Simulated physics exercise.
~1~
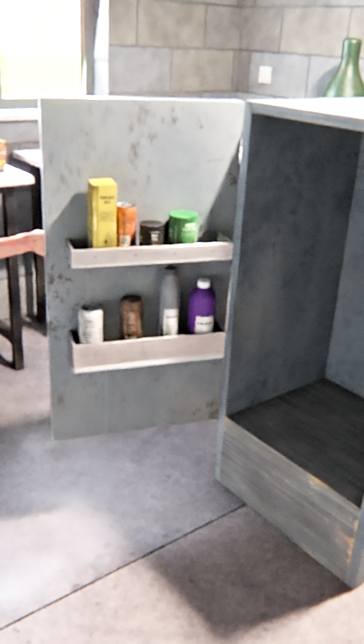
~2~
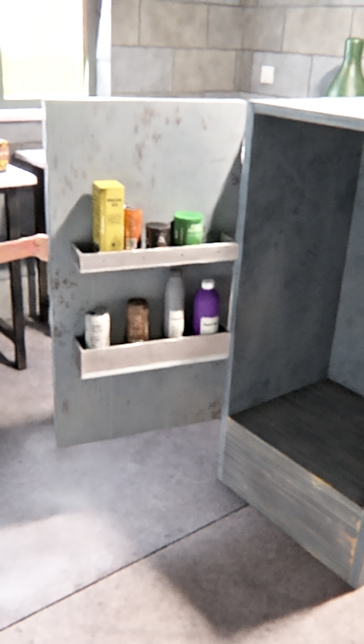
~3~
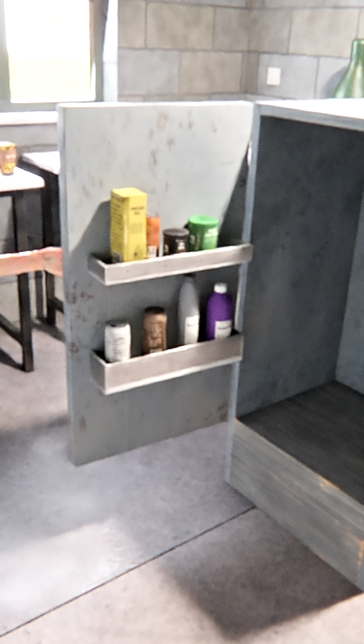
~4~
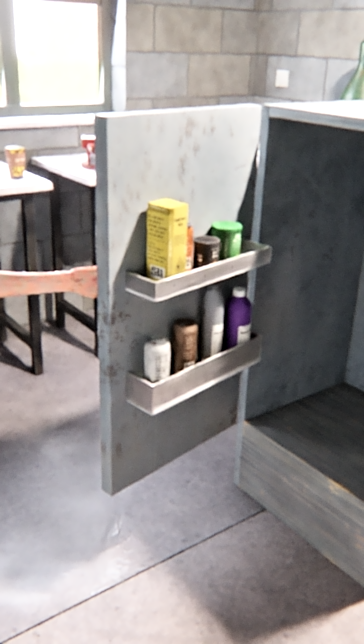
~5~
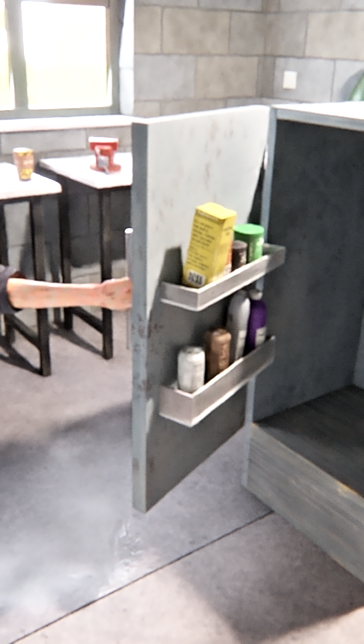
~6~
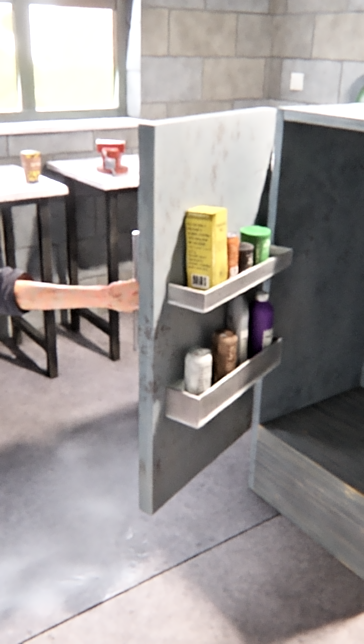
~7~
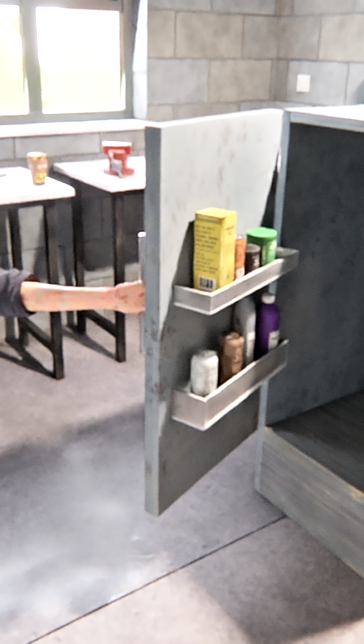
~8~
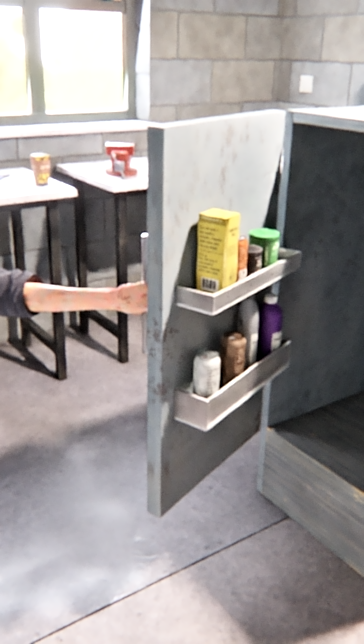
At the start, a grey locker door stands wide open, its two inside racks holding a yellow carton, cans, tins and bottles, while a hand at the left edge holds the door's far side. The arm pushes the door partway towards shut, slowly at first and then faster, as the view pans slightly left. The door stops abruptly, still well open, and the yellow carton tips a little in the upper rack. The carton then settles back upright. At the end, the door is still, the hand remains on it, and all the items stay in their racks.
